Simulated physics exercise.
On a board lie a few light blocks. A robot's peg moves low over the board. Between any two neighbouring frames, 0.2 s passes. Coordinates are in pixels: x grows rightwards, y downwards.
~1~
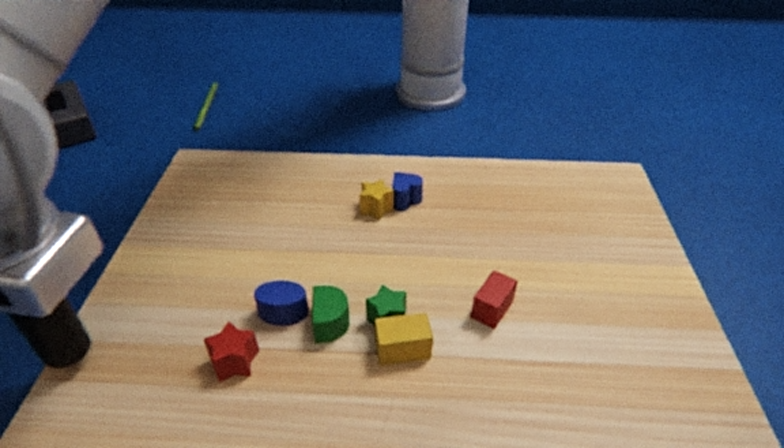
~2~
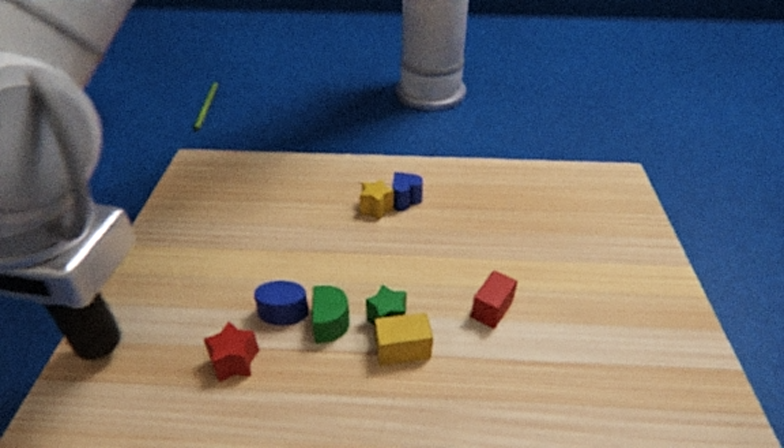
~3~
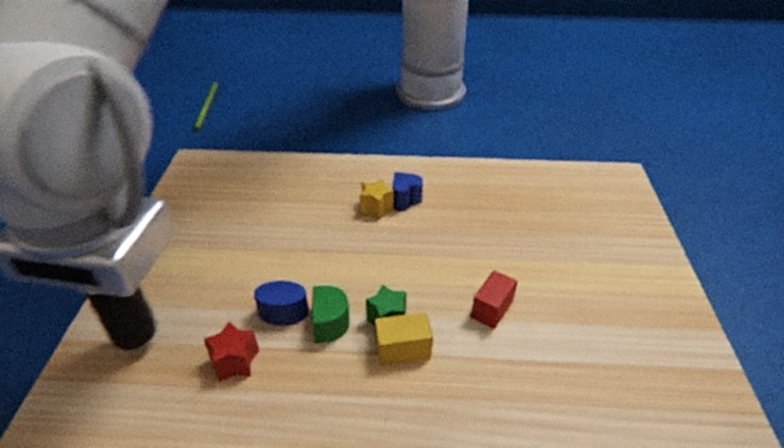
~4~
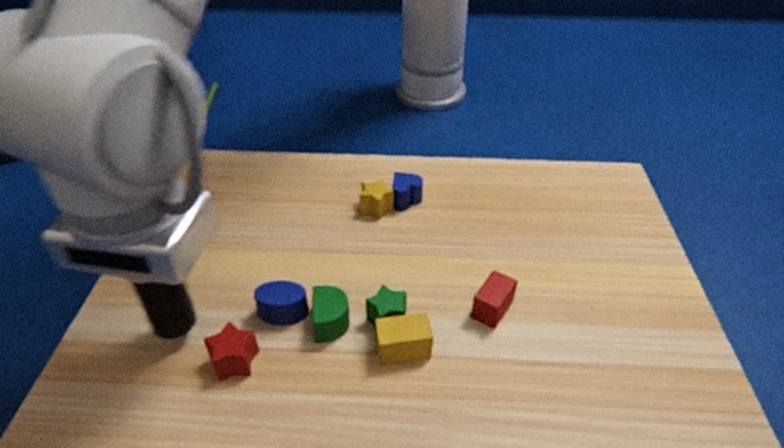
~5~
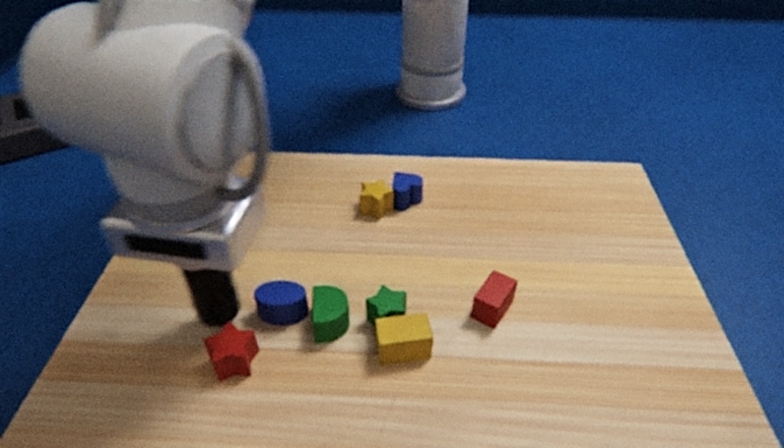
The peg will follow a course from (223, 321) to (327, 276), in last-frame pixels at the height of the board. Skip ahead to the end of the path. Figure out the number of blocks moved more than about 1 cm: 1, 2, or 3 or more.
The way I see it, the answer is two.
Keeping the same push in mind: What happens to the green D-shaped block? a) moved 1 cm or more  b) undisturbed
Correct choice: A.
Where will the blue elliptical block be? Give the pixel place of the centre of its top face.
Located at (353, 274).
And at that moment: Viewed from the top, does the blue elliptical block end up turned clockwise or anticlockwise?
Looking down, my answer is that the blue elliptical block rotates clockwise.
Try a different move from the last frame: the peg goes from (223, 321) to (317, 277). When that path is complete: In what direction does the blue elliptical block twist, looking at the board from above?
Seen from overhead, it turns clockwise.
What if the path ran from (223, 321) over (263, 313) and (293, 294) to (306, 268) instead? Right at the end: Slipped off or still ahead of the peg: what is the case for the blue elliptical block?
Slid off.
The first path, step by step. One third of the way, peg at (258, 294); blue elliptical block at (301, 286), turned 15° clockwise; green D-shaped block at (336, 303), turned 20° clockwise.
Two thirds of the way, peg at (293, 279); blue elliptical block at (332, 279), turned 40° clockwise; green D-shaped block at (349, 307), turned 60° clockwise; green star at (393, 300).
At the end, peg at (325, 266); red star in place; blue elliptical block at (353, 274), turned 80° clockwise; green D-shaped block at (350, 309), turned 70° clockwise; green star at (395, 300).
